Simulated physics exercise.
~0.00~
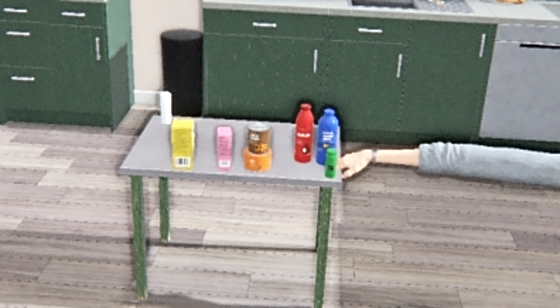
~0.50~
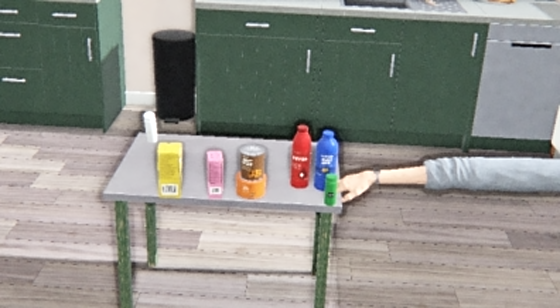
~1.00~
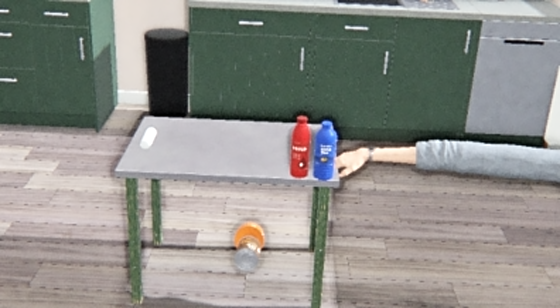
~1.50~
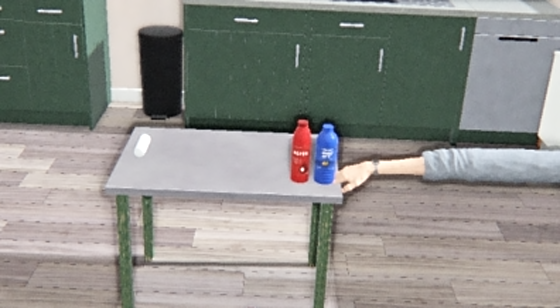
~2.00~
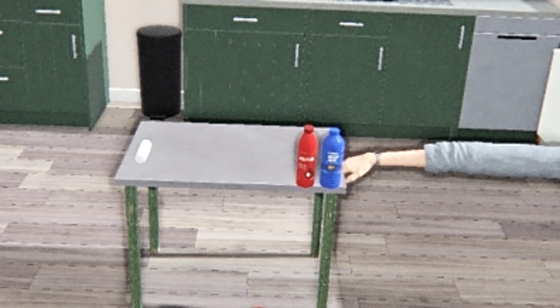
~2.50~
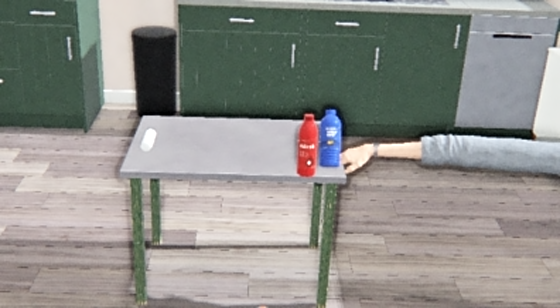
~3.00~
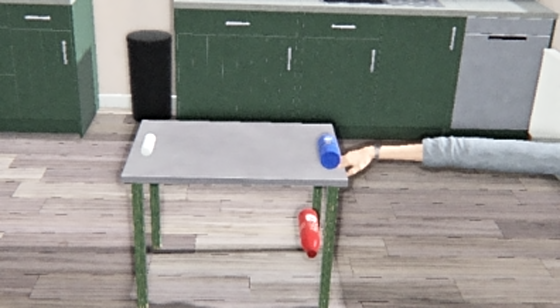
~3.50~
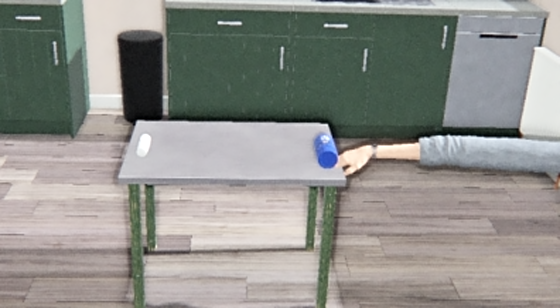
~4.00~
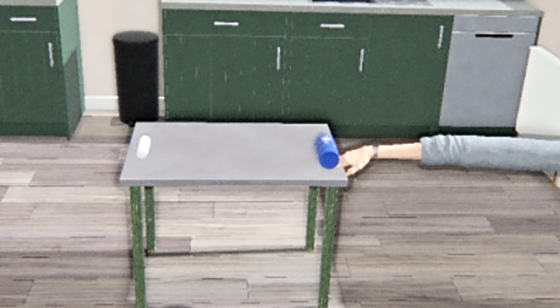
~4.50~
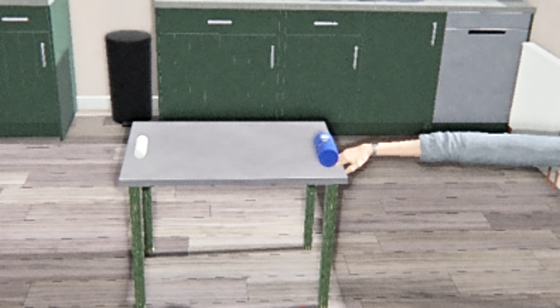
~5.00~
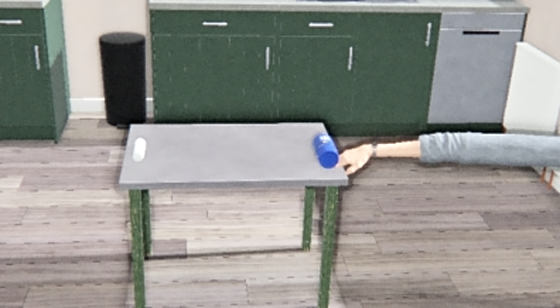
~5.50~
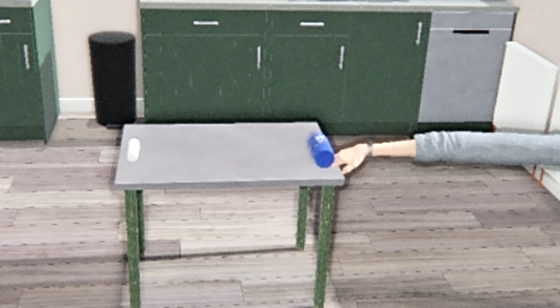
The clip opens on a small grey table with green legs in a kitchen, crowded with cartons, shakers, a brown tin, an orange tub and red and blue bottles, while a hand rests at its right edge. The table shifts slightly towards the viewer, and soon the white shaker lies on its side as both cartons, the green shaker, the tin and the tub leave the top. The two bottles stay upright through further small shifts. Then the red bottle drops off the front and the blue one topples. Finally, as the view drifts sideways, only the fallen white shaker and blue bottle remain on the table.
